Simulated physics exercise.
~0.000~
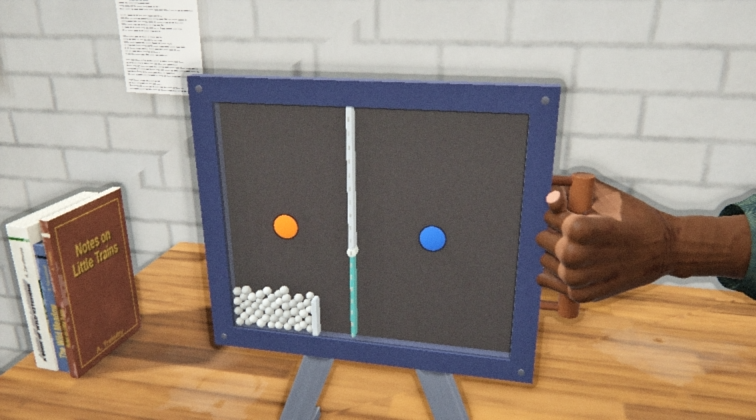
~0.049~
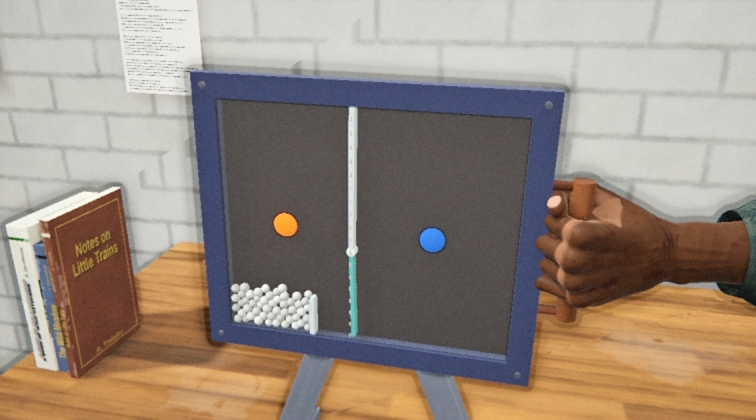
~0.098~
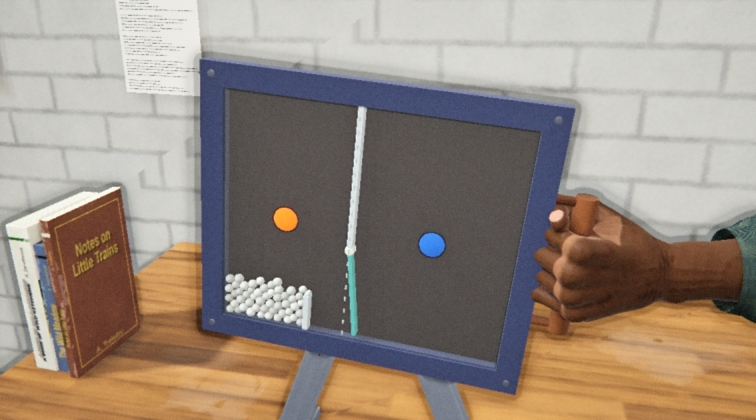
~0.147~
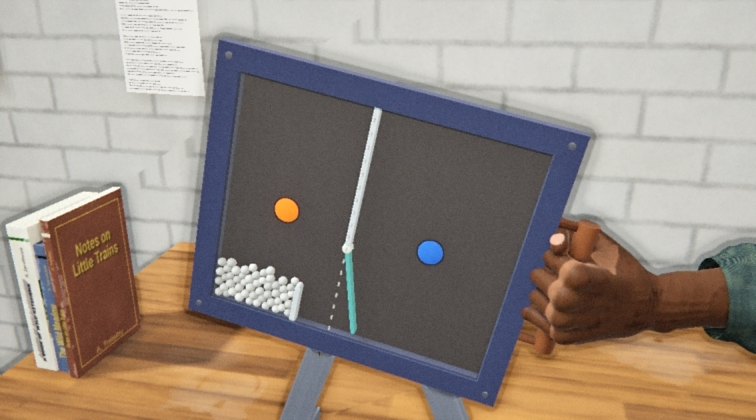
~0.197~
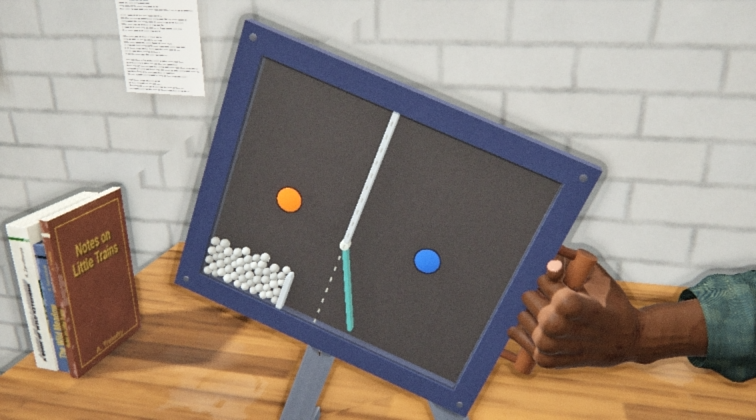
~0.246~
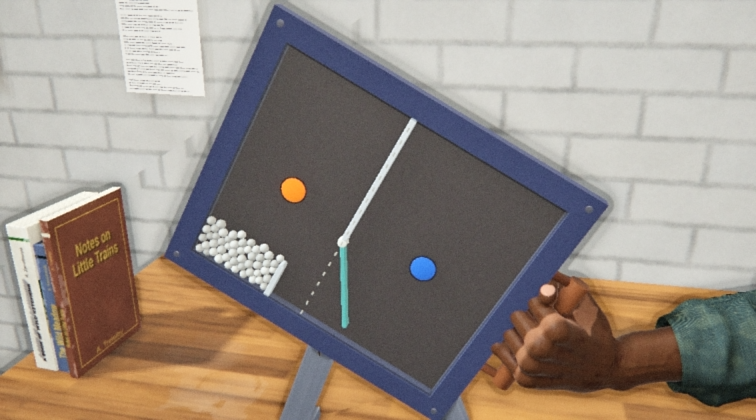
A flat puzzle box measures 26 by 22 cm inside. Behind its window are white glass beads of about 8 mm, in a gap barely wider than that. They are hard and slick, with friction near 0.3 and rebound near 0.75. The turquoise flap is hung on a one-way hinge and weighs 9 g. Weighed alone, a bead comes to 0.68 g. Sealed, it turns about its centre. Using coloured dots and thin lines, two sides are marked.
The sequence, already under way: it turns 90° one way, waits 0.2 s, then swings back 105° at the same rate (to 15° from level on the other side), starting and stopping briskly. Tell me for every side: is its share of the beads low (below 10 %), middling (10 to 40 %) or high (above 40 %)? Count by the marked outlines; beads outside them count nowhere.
Shares: Orange side middling, blue side high.
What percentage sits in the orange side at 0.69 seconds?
I'd say close to 80 in a hundred.
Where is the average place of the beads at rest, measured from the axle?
Offset approx. 4 cm right, 9 cm below.
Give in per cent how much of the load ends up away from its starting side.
Close to 75 % end up somewhere else.
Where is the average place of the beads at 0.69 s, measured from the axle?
Some 7 cm left and 4 cm above.
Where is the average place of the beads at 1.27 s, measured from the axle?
The middle sits around 2 cm right of it and 10 cm below it.
After 0.69 s, it stands 90° clockwise; the beads' middle is 7 cm left of and 4 cm above the centre; orange 80 %, blue 20 %; turquoise flap open 62°.
After 1.27 s, it stands 38° clockwise; the beads' middle is 2 cm right of and 10 cm below the centre; orange 25 %, blue 75 %; turquoise flap open 49°.
After 1.66 s, it stands 15° anticlockwise; the beads' middle is 9 cm right of and 6 cm below the centre; orange 25 %, blue 75 %; turquoise flap shut.
At rest by 2.4 s, it stands 15° anticlockwise; orange 25 %, blue 75 %; turquoise flap shut.
